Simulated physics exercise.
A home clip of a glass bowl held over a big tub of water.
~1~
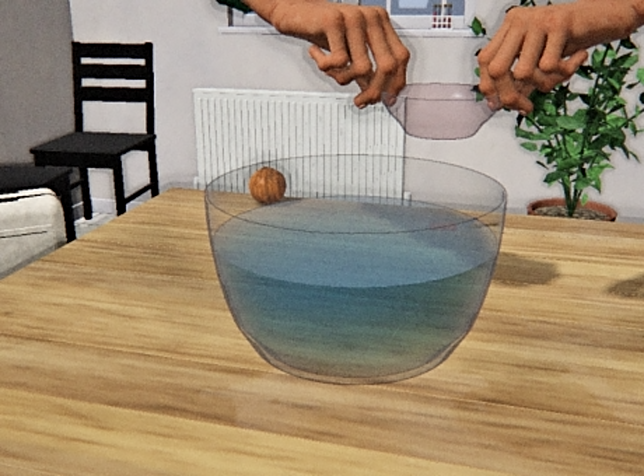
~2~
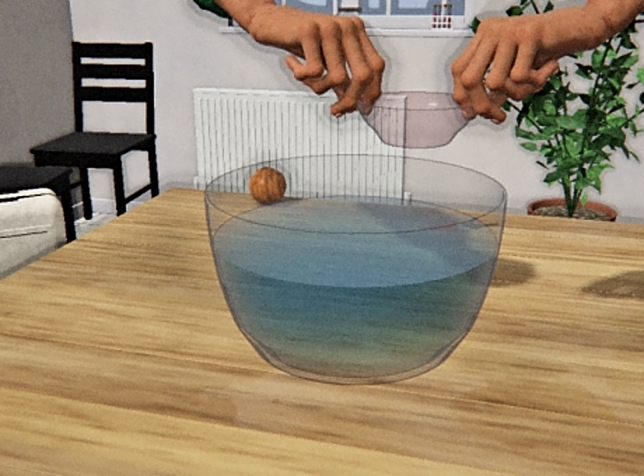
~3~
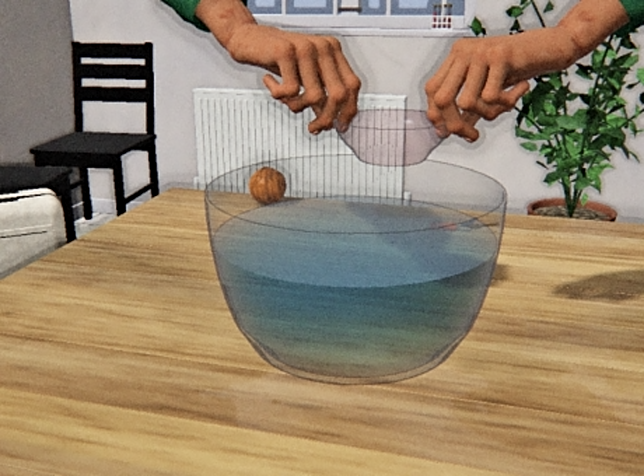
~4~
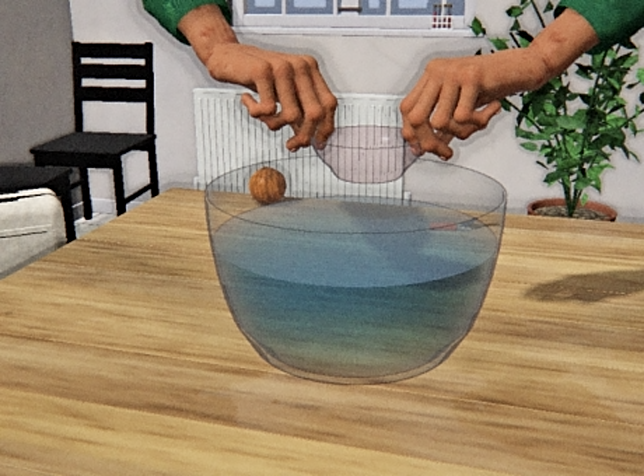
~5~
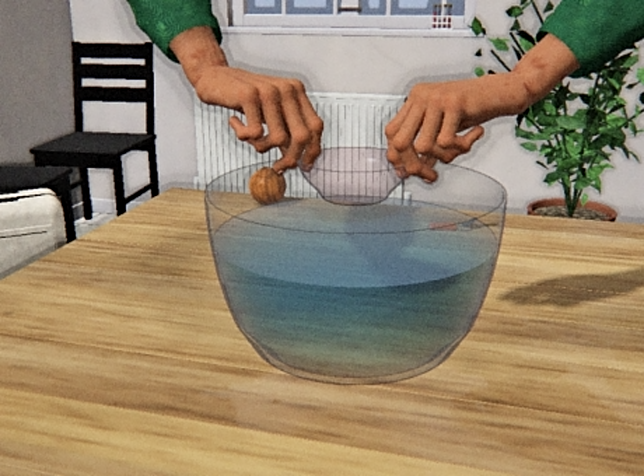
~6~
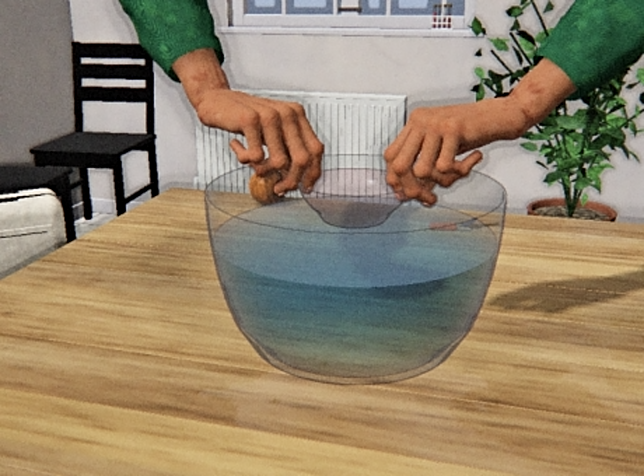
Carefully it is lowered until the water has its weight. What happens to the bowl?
The bowl floats.
Soon after, the bowl dips into the water.
Later, it bobs and steadies.
In the end, the bowl floats with about half of its side showing.
